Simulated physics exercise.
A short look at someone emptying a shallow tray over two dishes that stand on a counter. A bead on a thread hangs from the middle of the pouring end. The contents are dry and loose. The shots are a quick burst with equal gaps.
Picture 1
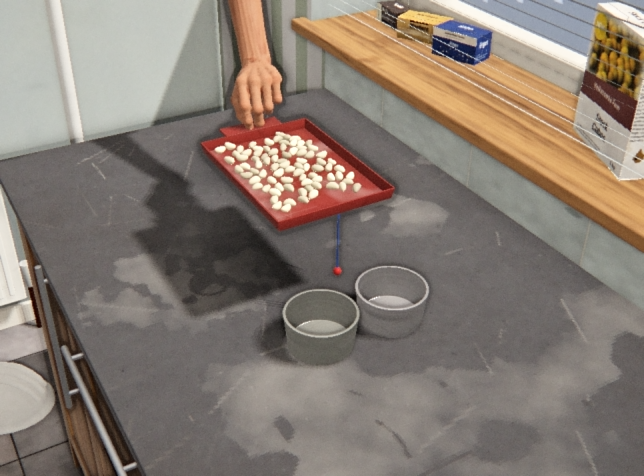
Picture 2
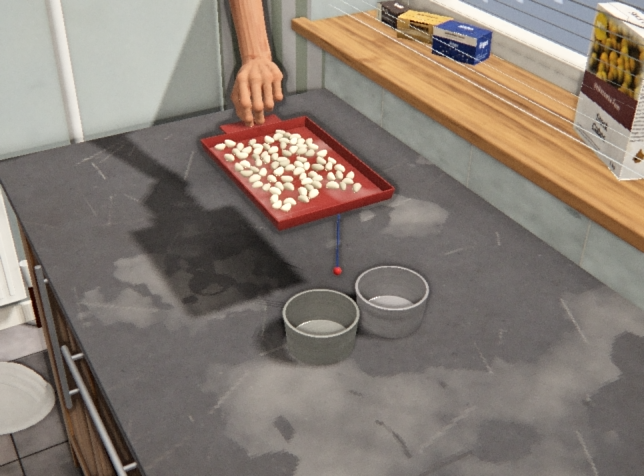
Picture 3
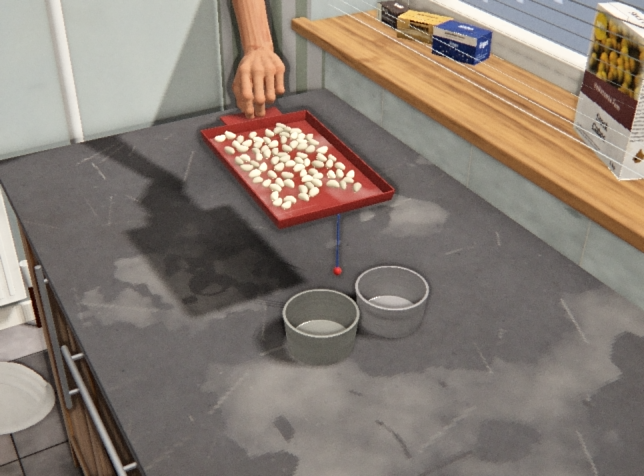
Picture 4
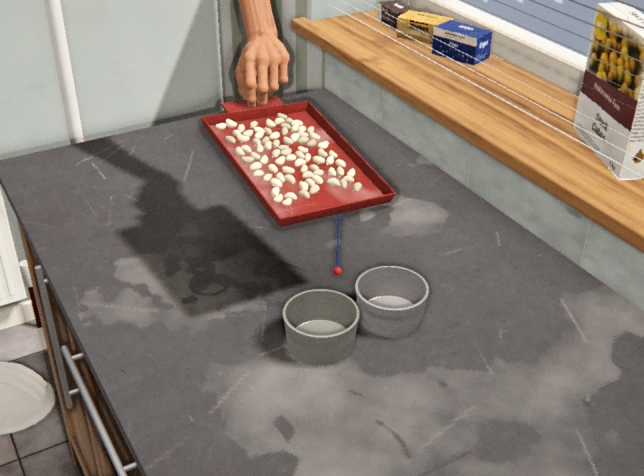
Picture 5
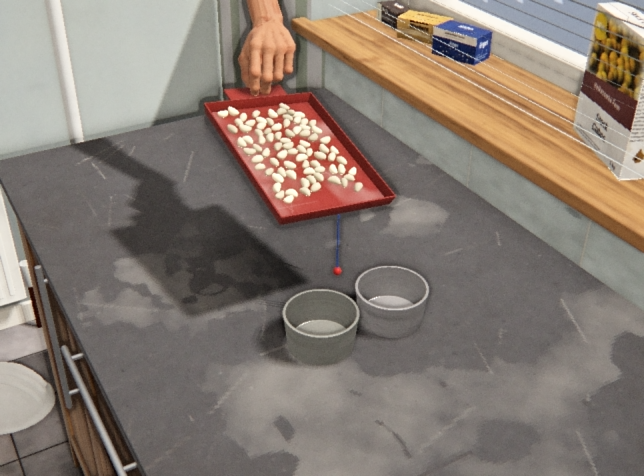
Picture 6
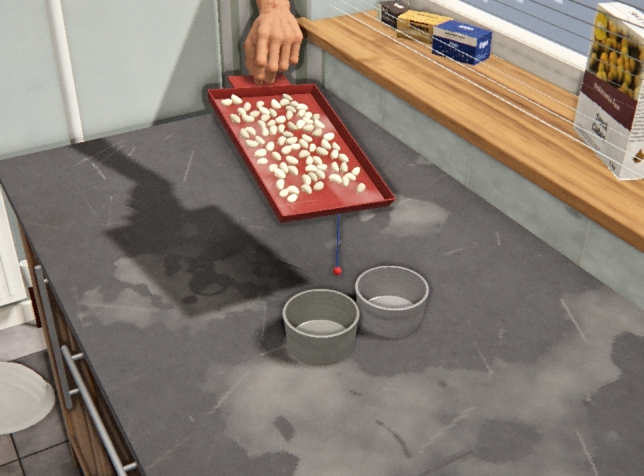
Red tray of white beans tilting gradually as a hand raises its far end above two grey dishes on a dark counter.
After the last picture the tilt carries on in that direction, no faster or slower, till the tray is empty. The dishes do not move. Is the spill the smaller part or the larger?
In the dishes lies over half of it.
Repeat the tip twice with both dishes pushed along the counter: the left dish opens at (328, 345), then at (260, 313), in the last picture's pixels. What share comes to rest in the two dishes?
In turn 0 and 10 in a hundred.
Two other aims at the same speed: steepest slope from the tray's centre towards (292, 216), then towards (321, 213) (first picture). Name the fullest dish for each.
At the first place the left dish, at the second the dish on the left.
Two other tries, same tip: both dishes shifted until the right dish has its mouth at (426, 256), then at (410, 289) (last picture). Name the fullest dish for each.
In turn: The dish on the left; the right-hand dish.
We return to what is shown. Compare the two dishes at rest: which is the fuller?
It is the right one.
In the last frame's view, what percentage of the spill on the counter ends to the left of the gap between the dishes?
About 20 per cent.
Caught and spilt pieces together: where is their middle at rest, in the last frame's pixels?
Around (393, 309).
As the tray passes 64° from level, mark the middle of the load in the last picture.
Close to (362, 185).
Soon after the last picture, tray tipped steeply; nearly all on the tray; a stray few in the air.
A little later, tray tipped past a quarter turn; most on the tray; a stray few in the left dish; about a quarter in the right dish; a small part outside both; a stray few in the air.
Later still, tray tipped past a quarter turn; a stray few in the left dish; about two thirds in the right dish; about a third outside both.
At rest, tray tipped past a quarter turn; a stray few in the left dish; about two thirds in the right dish; about a third outside both.
